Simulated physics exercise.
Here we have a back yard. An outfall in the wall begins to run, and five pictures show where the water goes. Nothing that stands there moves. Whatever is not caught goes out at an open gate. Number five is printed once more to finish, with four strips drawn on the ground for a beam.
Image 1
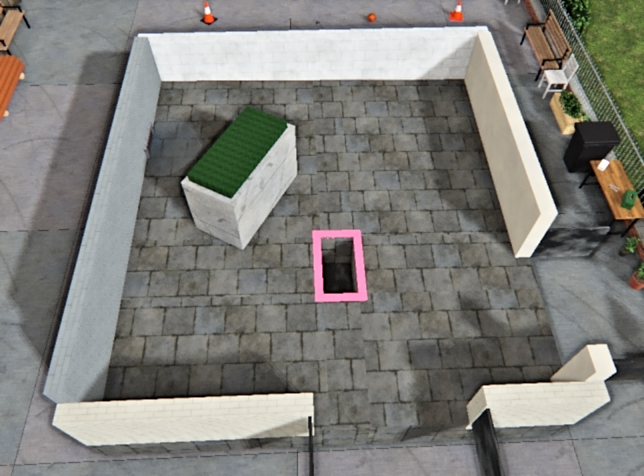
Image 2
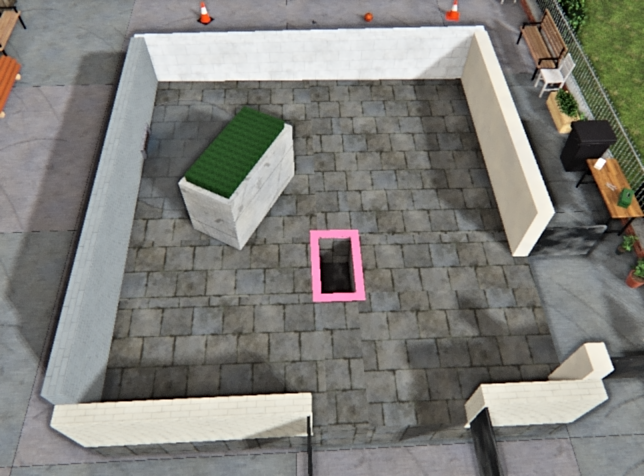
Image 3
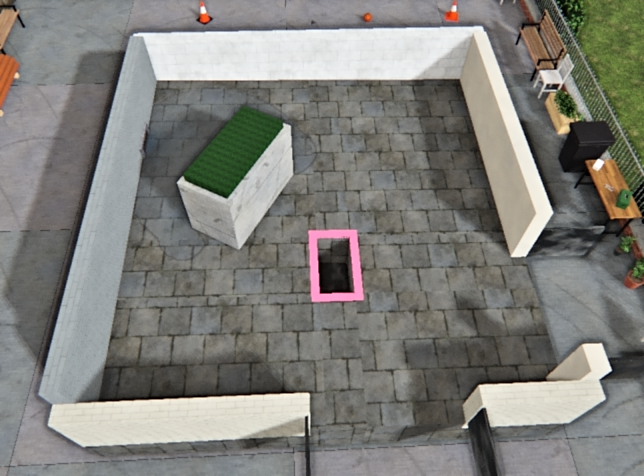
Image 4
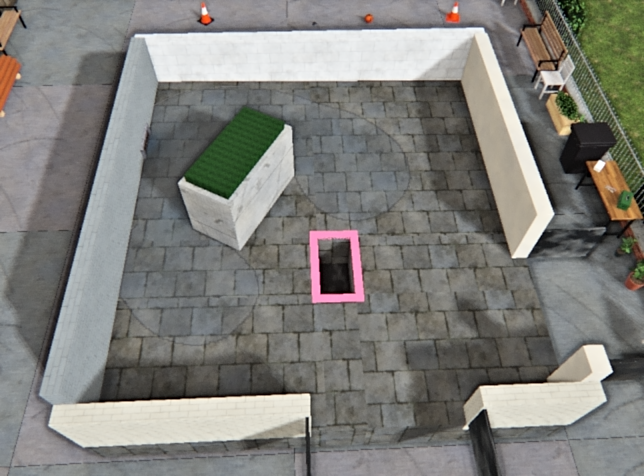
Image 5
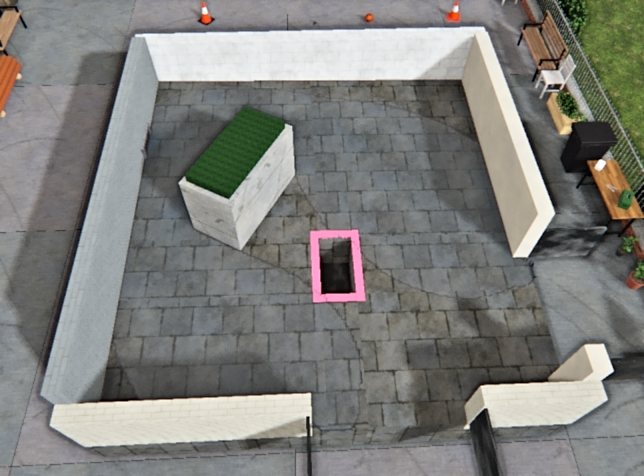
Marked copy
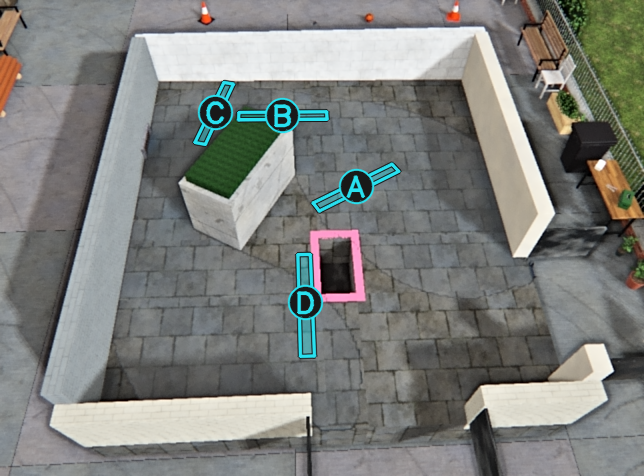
In the video, a thin sheet of water spreads from near the left wall of a paved, walled yard, passing around a green-topped white block and covering much of the ground while the pink-edged drain stays dry.
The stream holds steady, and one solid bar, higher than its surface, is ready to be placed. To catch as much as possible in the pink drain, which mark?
The answer is place A.
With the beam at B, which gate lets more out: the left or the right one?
The right gate.
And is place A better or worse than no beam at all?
Better.
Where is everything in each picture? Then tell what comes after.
Outfall at (148, 141); pink drain at (339, 264); open gate at (390, 409); open gate at (532, 314); water covers 3 % of the ground and shows as far out as (192, 155); pink drain still dry.
Water covers 10 % of the ground and shows as far out as (214, 106); pink drain still dry.
Water covers 17 % of the ground and shows as far out as (307, 151); pink drain still dry.
Water covers 35 % of the ground and shows as far out as (400, 197); pink drain still dry.
Water covers 63 % of the ground and shows as far out as (517, 272); pink drain still dry.
On the marked copy, A from (316, 206) to (395, 167); B from (238, 116) to (326, 115); C from (200, 143) to (228, 83); D from (307, 356) to (304, 254).
Choosing A, about 8 % of the stream runs into the pink drain, about 92 % out by the gates.
Choosing B, next to none of the stream runs into the pink drain, about 99 % out by the gates.
Choosing C, next to none of the stream runs into the pink drain, about 99 % out by the gates.
Choosing D, next to none of the stream runs into the pink drain, about 99 % out by the gates.
